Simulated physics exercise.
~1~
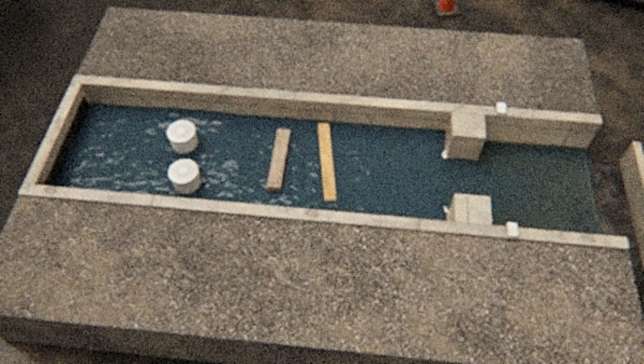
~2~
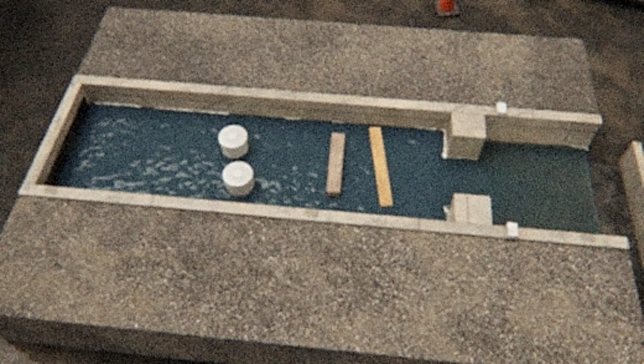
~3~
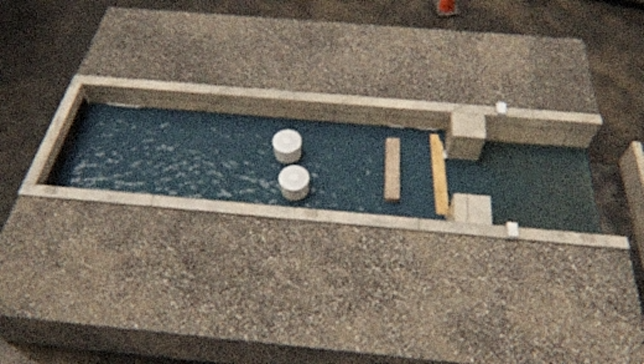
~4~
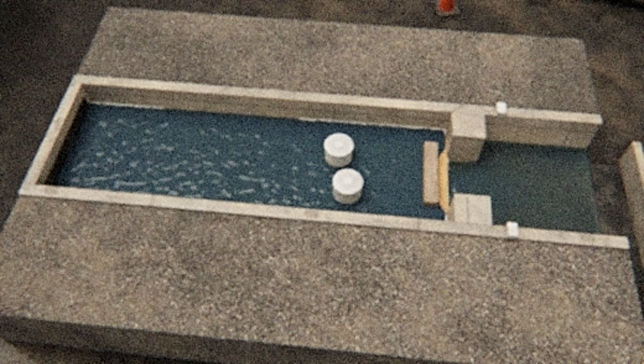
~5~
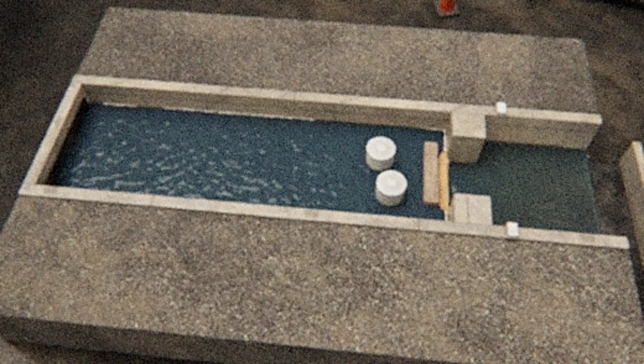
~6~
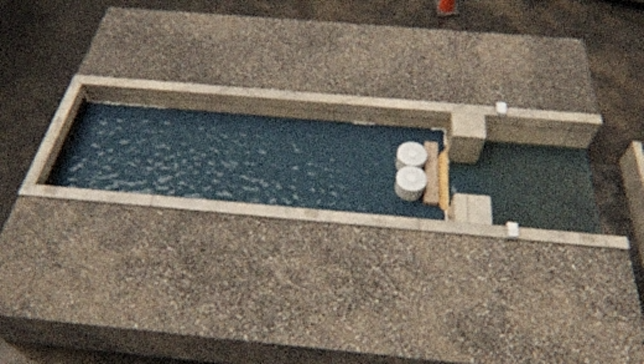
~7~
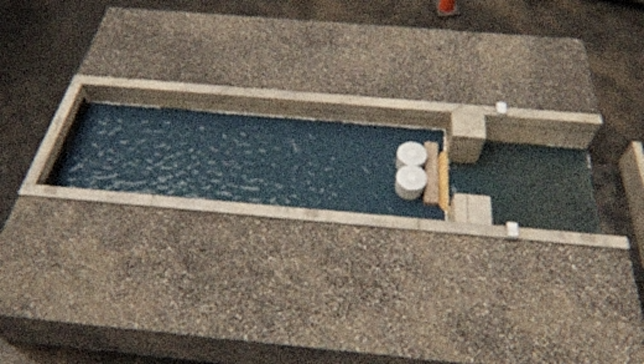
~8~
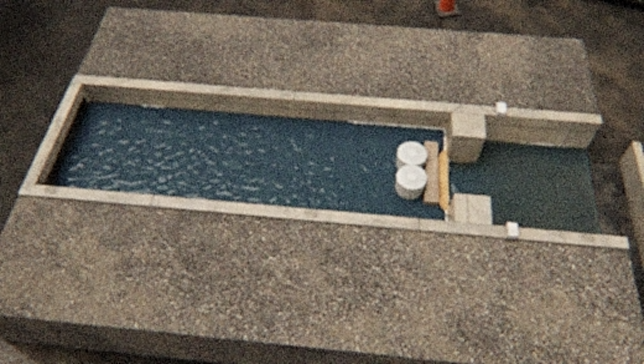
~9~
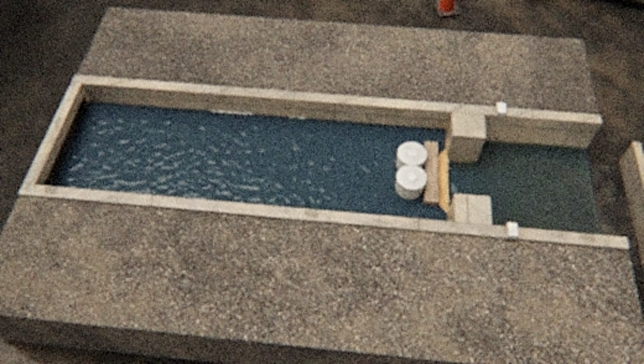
Two white round floats and two upright wooden pieces, one brownish and one yellower, drift rightward along a channel of dark blue water, seen from above at an angle. Pale walls edge the channel, with speckled grey-brown ground on both sides and two blocks narrowing it near the right, just before a pair of small white posts. The yellower piece leads and stops against the blocks, and the brownish one closes up behind it. The white floats follow, draw together and stop against the wood. All four stay bunched at the gap, short of the posts, while the water ripples.
